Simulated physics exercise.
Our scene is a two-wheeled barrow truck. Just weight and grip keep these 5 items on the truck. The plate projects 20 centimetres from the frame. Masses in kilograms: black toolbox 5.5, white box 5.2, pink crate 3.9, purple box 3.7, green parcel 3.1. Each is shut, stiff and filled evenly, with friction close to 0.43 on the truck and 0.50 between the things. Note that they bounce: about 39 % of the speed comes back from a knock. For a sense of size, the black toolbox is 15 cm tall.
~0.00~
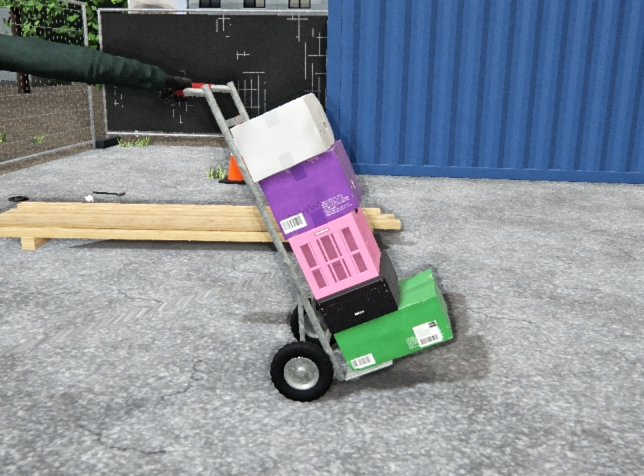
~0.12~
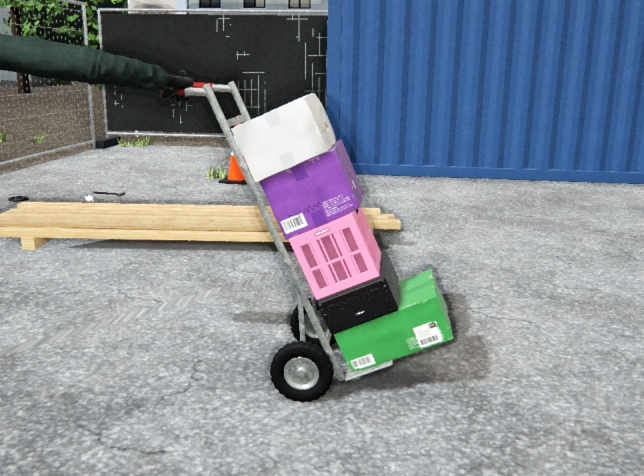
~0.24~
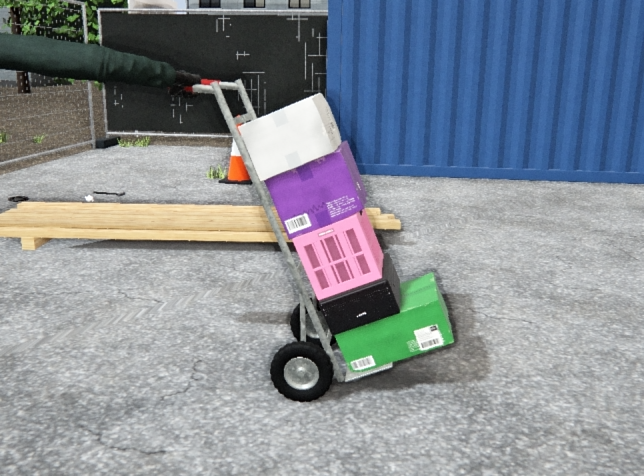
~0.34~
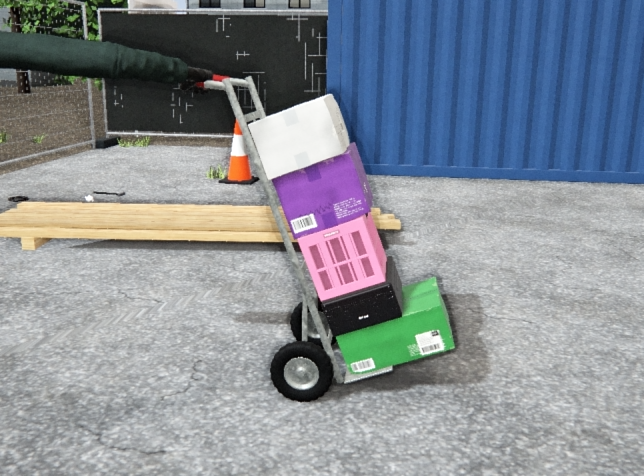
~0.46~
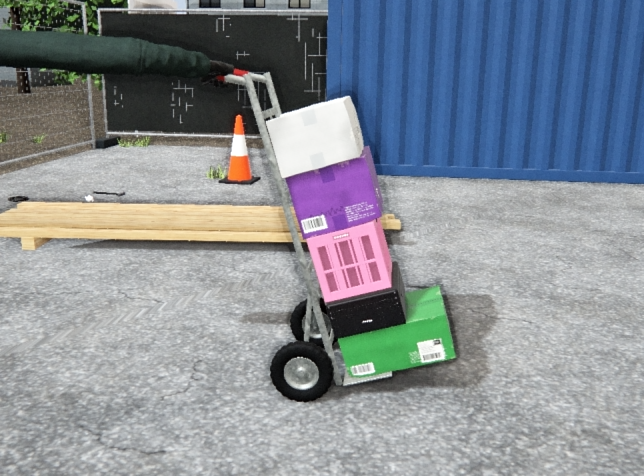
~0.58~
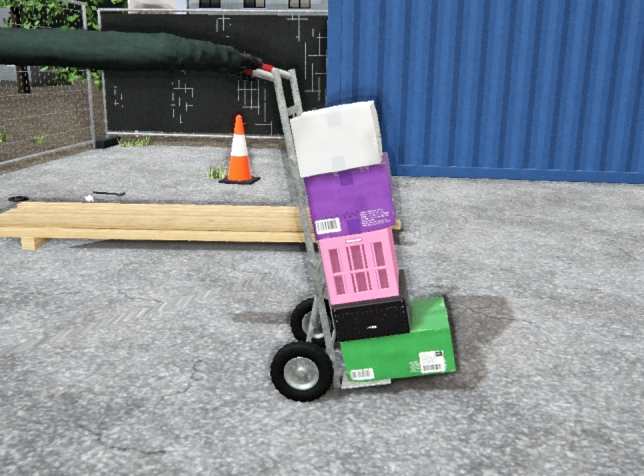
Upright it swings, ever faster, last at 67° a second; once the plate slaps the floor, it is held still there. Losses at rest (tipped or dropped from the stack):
I reckon a trio at least tip or fall.
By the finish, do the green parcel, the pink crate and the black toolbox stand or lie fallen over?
Here's how it ends: The green parcel never goes down, the pink crate comes down, and the black toolbox never goes down.
Around 0.98 s, truck upright; white box tipped 10° against what carries it near (426, 148); black toolbox shifted 2 cm near (386, 317); purple box tipped 10° against what carries it.
Around 1.48 s, truck upright; white box now dropped from the stack; black toolbox shifted 2 cm near (386, 317); purple box tipped 41° against what carries it.
Around 1.68 s, truck upright; purple box now dropped from the stack; black toolbox shifted 2 cm near (386, 317); pink crate tipped 74° against what carries it.
Around 1.88 s, truck upright; pink crate now dropped from the stack; black toolbox shifted 2 cm near (386, 317).
Finally (2.7 s), dropped from the stack, white box, pink crate and purple box; the other 2 still in place (within 10 cm). Final places as that camera would see them, black toolbox near (386, 317), white box near (629, 358).
